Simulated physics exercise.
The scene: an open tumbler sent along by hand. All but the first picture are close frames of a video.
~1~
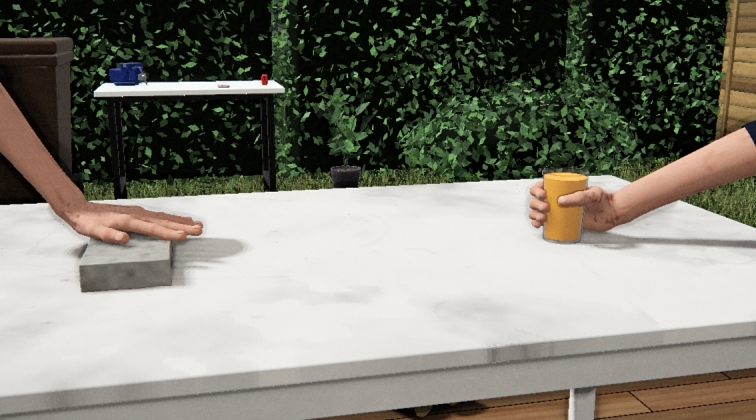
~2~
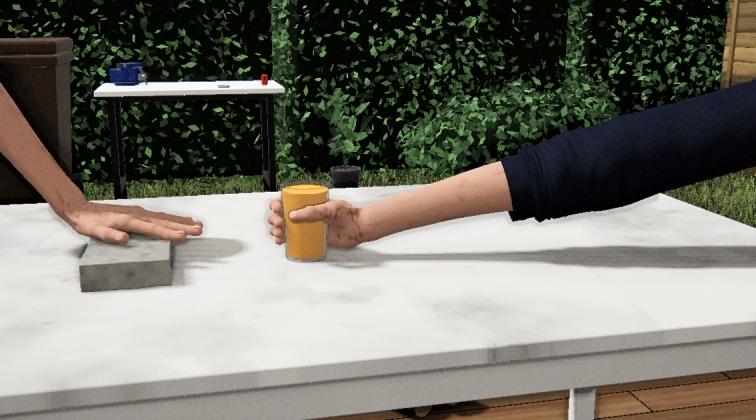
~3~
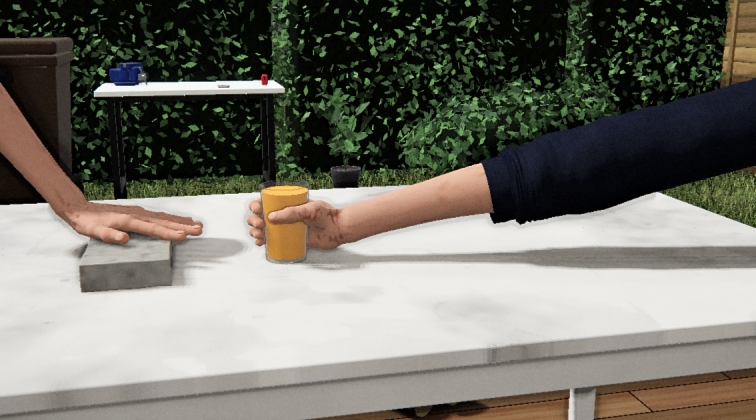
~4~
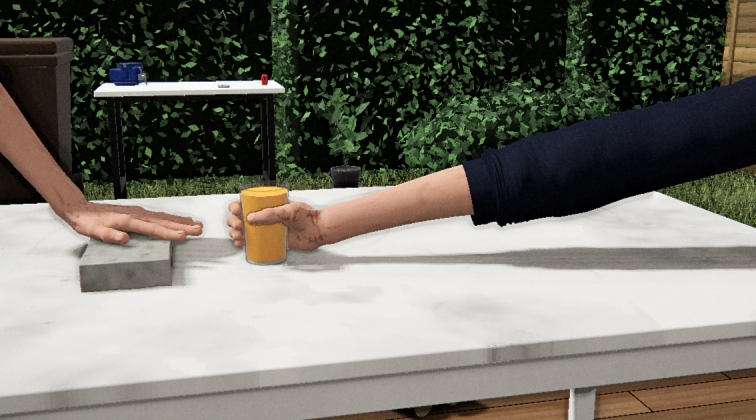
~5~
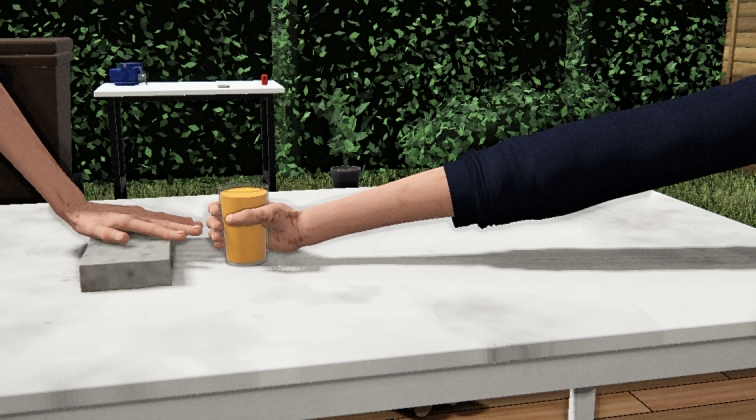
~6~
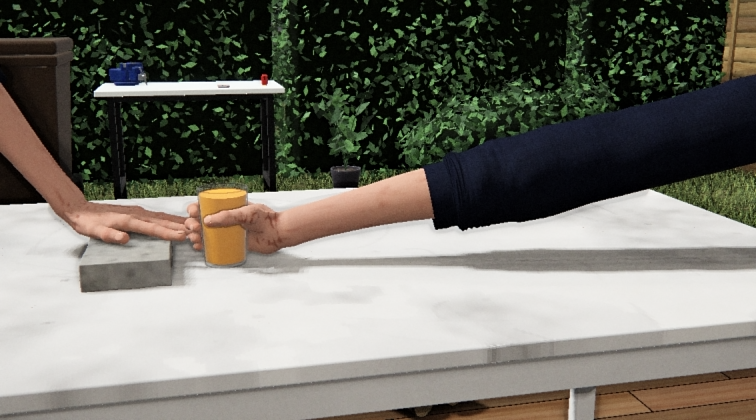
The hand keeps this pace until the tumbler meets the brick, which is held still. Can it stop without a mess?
The tumbler loses some.
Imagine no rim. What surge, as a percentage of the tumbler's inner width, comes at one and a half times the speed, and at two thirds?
In turn 55 and 25 per cent.
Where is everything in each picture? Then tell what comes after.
In the first picture, at rest; tumbler (564, 204) nearly full; brick (130, 256).
In the second picture, under way; tumbler nearly full, surface at (305, 190).
In the third picture, moved on by about 20 px; tumbler (285, 220) nearly full.
In the fourth picture, moved on by about 20 px; tumbler nearly full, surface at (265, 192).
In the fifth picture, moved on by about 20 px; tumbler (245, 222) nearly full.
In the sixth picture, moved on by about 20 px; tumbler nearly full, surface at (223, 195); brick (130, 256).
Soon after, the tumbler meets the brick.
Later, the orange juice surges up the wall; some has gone over its rim.
In the end, the tumbler stands at the brick; some has gone over its rim.
